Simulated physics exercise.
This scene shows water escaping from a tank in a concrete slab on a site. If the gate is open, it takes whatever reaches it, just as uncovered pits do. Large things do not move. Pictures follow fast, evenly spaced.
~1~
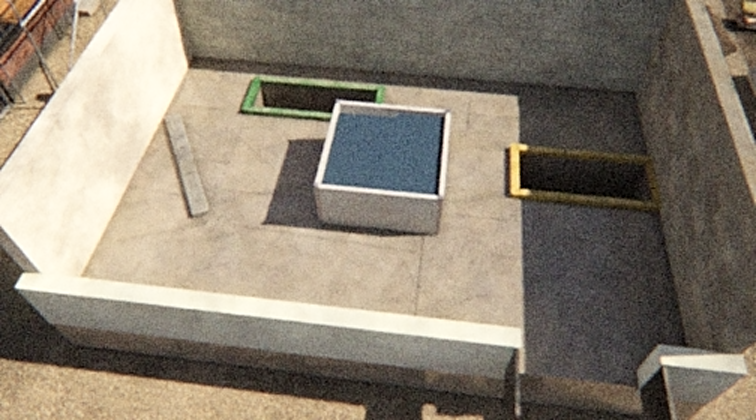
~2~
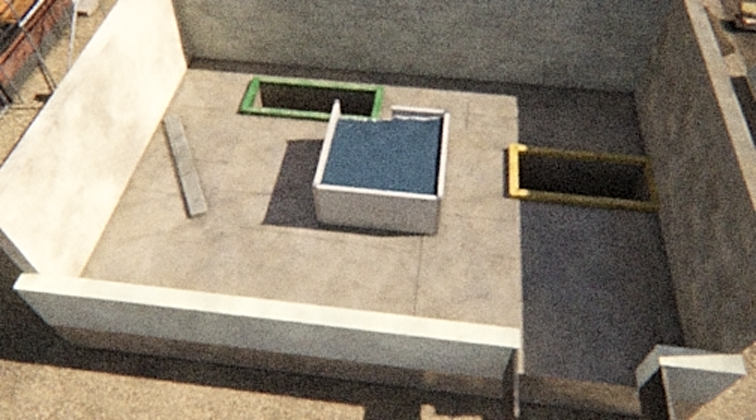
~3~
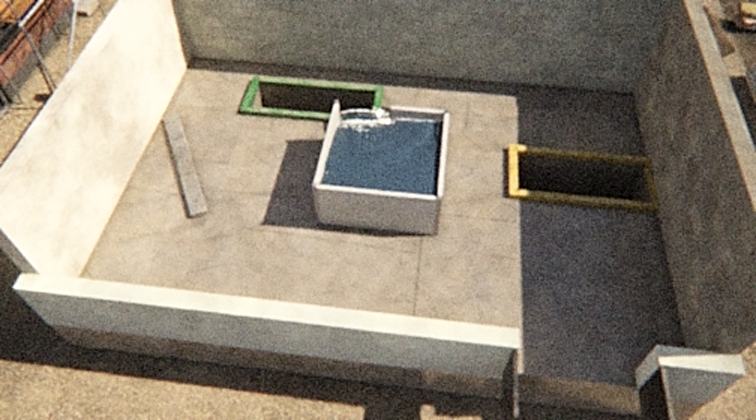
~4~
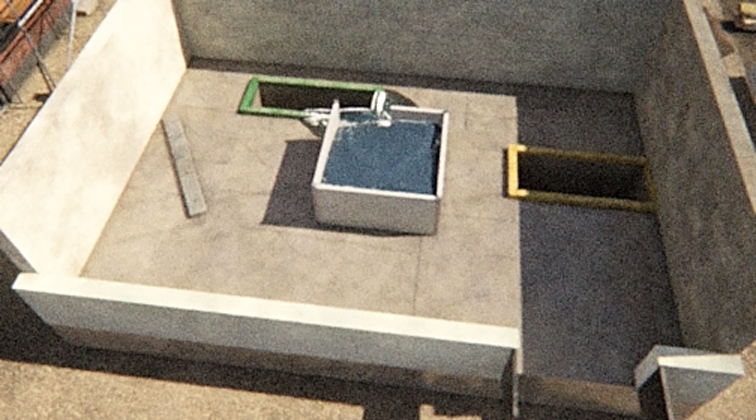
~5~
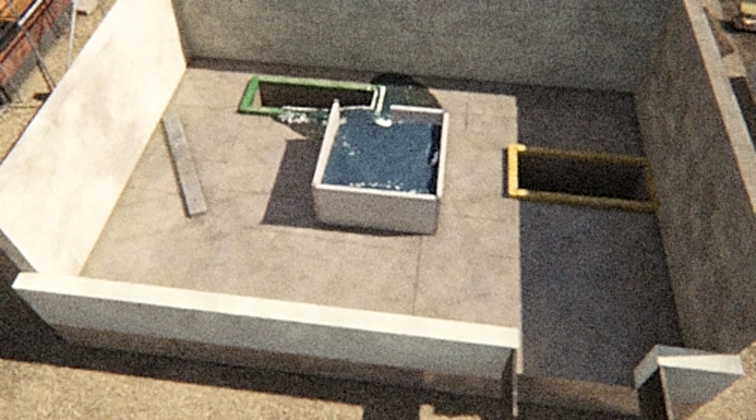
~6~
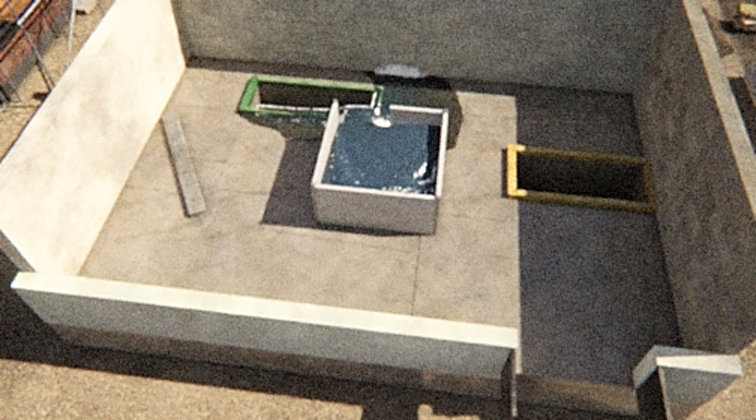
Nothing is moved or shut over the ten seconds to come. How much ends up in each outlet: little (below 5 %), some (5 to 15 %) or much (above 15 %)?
Outlet by outlet: Gate - little, yellow pit - little, green pit - much.
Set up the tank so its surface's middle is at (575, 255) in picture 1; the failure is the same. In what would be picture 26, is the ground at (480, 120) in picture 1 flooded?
Result: Inundated.
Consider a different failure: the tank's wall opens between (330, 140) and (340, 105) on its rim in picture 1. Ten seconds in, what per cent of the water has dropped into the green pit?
Share to the green pit: 10 in a hundred.
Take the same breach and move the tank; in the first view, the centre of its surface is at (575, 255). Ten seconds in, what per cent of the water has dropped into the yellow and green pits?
So yellow takes 35 % and green takes 2 %.
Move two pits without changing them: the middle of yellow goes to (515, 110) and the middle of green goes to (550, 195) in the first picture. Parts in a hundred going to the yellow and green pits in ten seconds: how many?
The yellow pit receives 8 per cent and the green pit 0 per cent.
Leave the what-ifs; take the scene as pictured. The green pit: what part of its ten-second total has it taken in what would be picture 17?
Around 65 in a hundred.
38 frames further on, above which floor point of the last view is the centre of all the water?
My pick is pixel (401, 136).
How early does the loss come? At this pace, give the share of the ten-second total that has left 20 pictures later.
Roughly 85 per cent.
A moment on, water covers 15 % of the floor; the gate 0 %, the yellow pit 0 %, the green pit 16 %.
Next, water covers 25 % of the floor; the gate 0 %, the yellow pit 0 %, the green pit 25 %.
Then, water covers 35 % of the floor; the gate 0 %, the yellow pit 0 %, the green pit 32 %.
Later, water covers 40 % of the floor; the gate 0 %, the yellow pit 1 %, the green pit 36 %.
In the end, water covers 55 % of the floor; the gate 0 %, the yellow pit 2 %, the green pit 37 %.
